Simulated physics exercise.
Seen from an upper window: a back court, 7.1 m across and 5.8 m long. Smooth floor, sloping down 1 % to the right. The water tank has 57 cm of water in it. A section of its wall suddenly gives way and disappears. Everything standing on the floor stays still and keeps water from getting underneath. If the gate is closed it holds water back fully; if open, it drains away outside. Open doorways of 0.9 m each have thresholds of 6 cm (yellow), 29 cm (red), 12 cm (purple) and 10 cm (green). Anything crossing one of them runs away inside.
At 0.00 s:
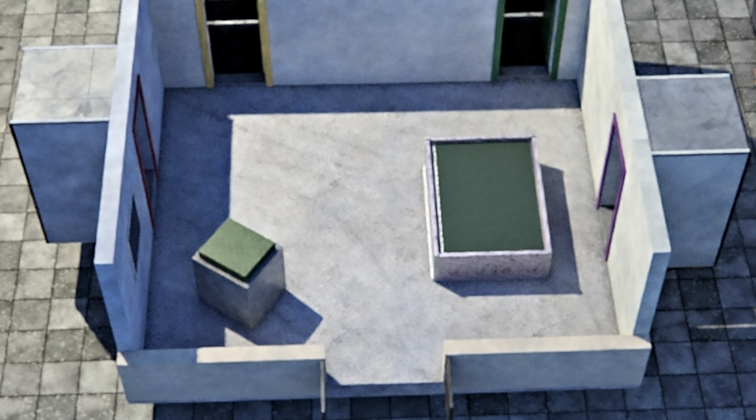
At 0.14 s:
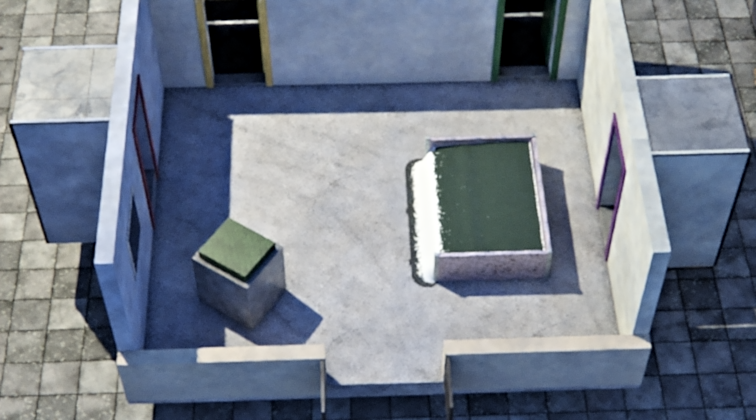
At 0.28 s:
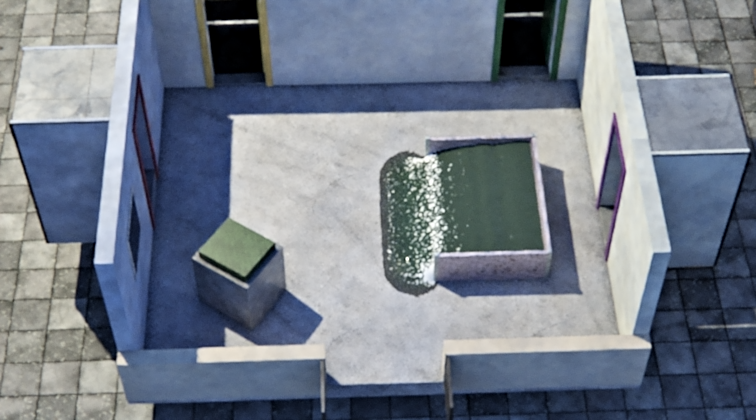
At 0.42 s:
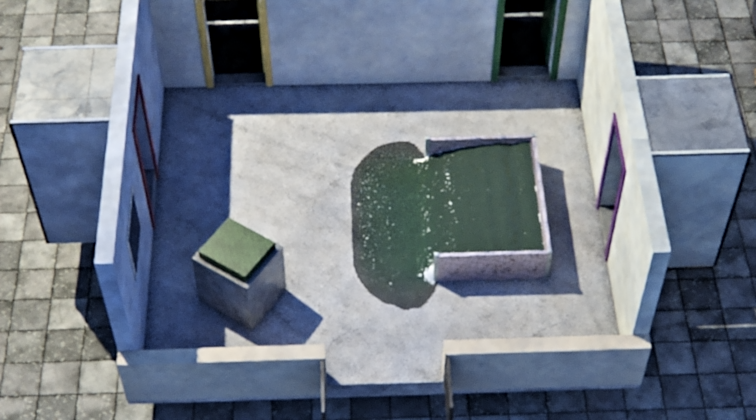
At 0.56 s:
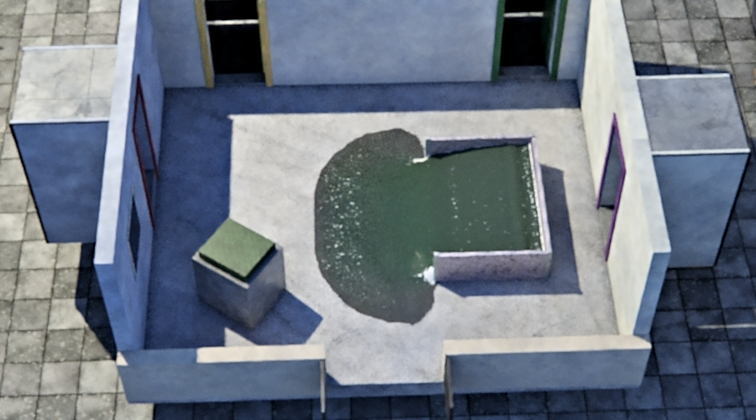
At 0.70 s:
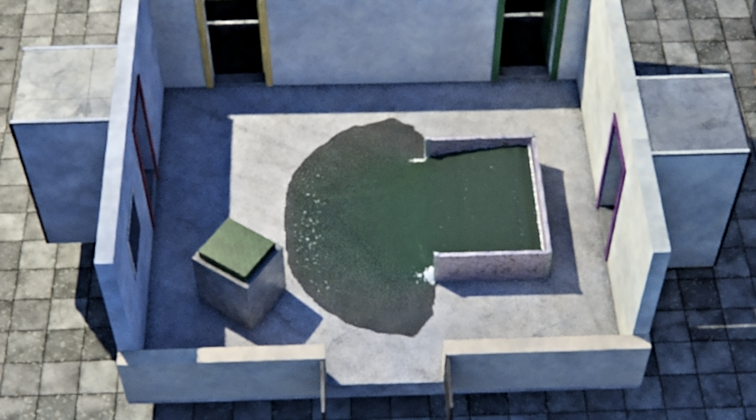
Dark green water burst out of the left side of a raised tank in a walled court after that wall vanished, foaming white at first, then spreading leftward across the pale floor in a widening rounded pool.
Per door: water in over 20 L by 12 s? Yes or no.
Yellow door yes, red door no, purple door no, green door no.
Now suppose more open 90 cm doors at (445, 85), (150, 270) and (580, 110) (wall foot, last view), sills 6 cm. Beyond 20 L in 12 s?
So, in the order given, it's shy of the mark, then beyond the mark, then beyond the mark.
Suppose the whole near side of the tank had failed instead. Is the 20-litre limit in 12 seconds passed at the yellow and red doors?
Lab note: Vs limit, yellow door inside limit; red door inside limit.
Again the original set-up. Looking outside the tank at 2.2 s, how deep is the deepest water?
Peak depth: Approx. 31 cm.
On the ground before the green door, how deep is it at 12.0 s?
It comes to near 9.0 cm.
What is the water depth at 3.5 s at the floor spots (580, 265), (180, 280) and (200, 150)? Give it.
Approximately 0, 8 and 14 centimetres, going through them in turn.
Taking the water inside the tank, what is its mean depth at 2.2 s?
16 cm.
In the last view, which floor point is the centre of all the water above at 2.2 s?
(340, 222).
After 1.4 s water covers 40 % of the floor and is deepest (23 cm) near (279, 281); yellow door not reached, red door 3 cm at the sill, 0 L in, purple door not reached, green door not reached.
After 2.2 s water covers 55 % of the floor and is deepest (31 cm) near (166, 228); yellow door 5 cm at the sill, 0 L in, red door 28 cm at the sill, 0 L in, purple door not reached, green door not reached.
After 3.5 s water covers 60 % of the floor and is deepest (28 cm) near (164, 94); yellow door 13 cm at the sill, 5 L in, red door 18 cm at the sill, 0 L in, purple door not reached, green door not reached.
After 7.0 s water covers 80 % of the floor and is deepest (10 cm) near (337, 252); yellow door 7 cm at the sill, 84 L in, red door 6 cm at the sill, 0 L in, purple door not reached, green door 4 cm at the sill, 0 L in.
After 12.0 s water covers 95 % of the floor and is deepest (13 cm) near (601, 245); yellow door 4 cm at the sill, 86 L in, red door 2 cm at the sill, 0 L in, purple door 9 cm at the sill, 0 L in, green door 9 cm at the sill, 2 L in.
